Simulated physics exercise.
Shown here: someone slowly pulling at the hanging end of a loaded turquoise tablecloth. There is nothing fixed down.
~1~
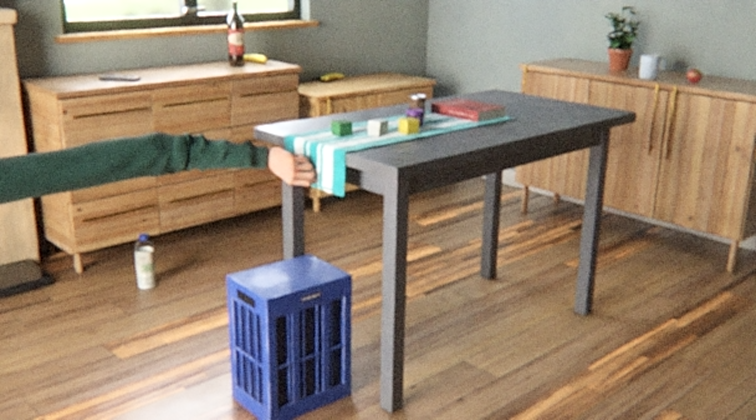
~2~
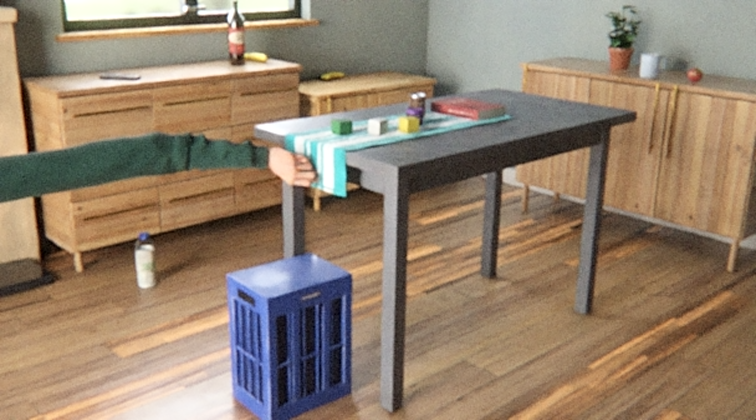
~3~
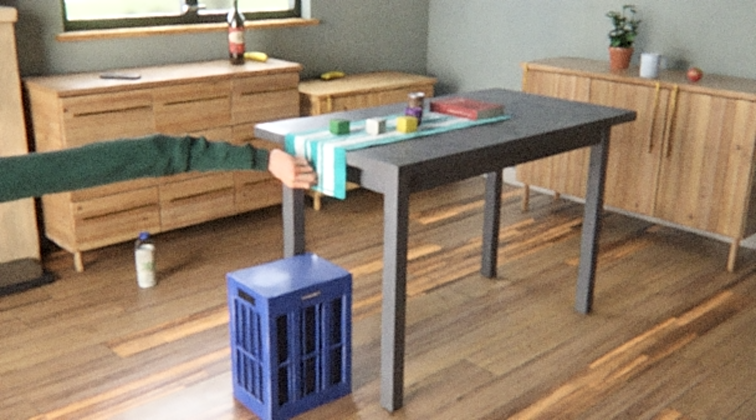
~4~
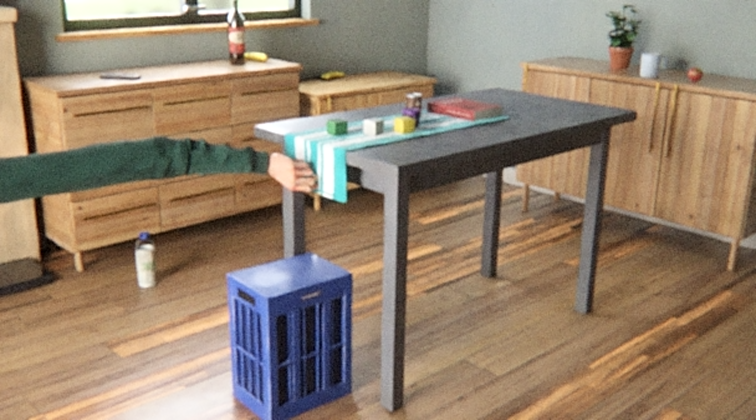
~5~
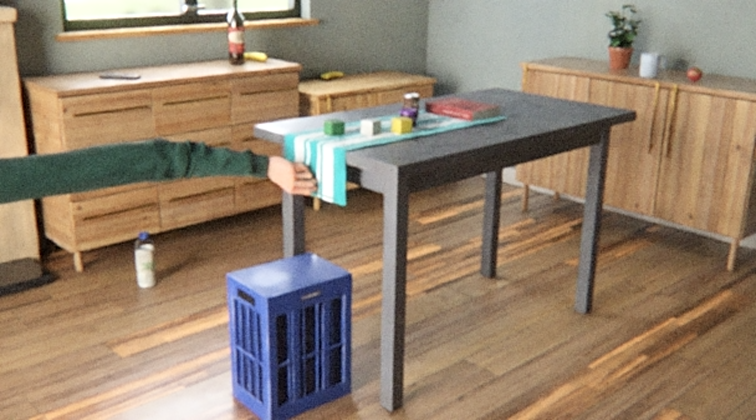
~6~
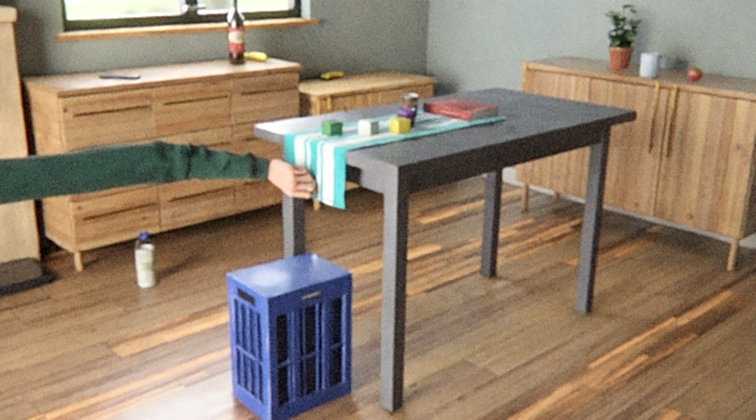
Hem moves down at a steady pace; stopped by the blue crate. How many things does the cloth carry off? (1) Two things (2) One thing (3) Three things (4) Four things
The answer is 1.
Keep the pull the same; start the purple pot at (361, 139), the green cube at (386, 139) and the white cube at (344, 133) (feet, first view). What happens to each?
The purple pot goes over; the green cube is carried off; the white cube is carried off.
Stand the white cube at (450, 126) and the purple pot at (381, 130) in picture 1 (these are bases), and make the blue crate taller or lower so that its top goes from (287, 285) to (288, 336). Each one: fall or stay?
The white cube stays put, the purple pot is lost.
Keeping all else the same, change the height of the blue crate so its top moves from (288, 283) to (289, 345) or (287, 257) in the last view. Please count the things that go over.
That would be 4 and 1.
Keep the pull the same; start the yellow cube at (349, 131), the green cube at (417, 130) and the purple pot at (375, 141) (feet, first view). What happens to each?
Well, the yellow cube is dislodged, the green cube is safe, and the purple pot is dislodged.
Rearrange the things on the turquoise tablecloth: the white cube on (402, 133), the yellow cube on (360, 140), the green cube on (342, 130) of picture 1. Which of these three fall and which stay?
Note - white cube retained, yellow cube lost, green cube lost.
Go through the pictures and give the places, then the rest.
In the first picture, hem (344, 197); green cube (342, 121); white cube (378, 120); yellow cube (409, 119); purple pot (415, 110); brown can (417, 96); top of the crate (287, 285).
In the second picture, hem (345, 196); green cube (342, 120).
In the third picture, hem (345, 199); white cube (377, 119).
In the fourth picture, hem (346, 202); yellow cube (405, 118); top of the crate (288, 283).
In the fifth picture, hem (346, 205); purple pot (409, 110).
In the sixth picture, hem (345, 209); green cube (332, 121); white cube (369, 120); yellow cube (400, 119); purple pot (406, 110); brown can (410, 95).
Early on, hem near (314, 224); all still up.
Midway, hem near (313, 248); green cube gone.
Near the end, hem on the crate; green cube and white cube gone.
Finally, hem on the crate; green cube and white cube gone. The answer is two.
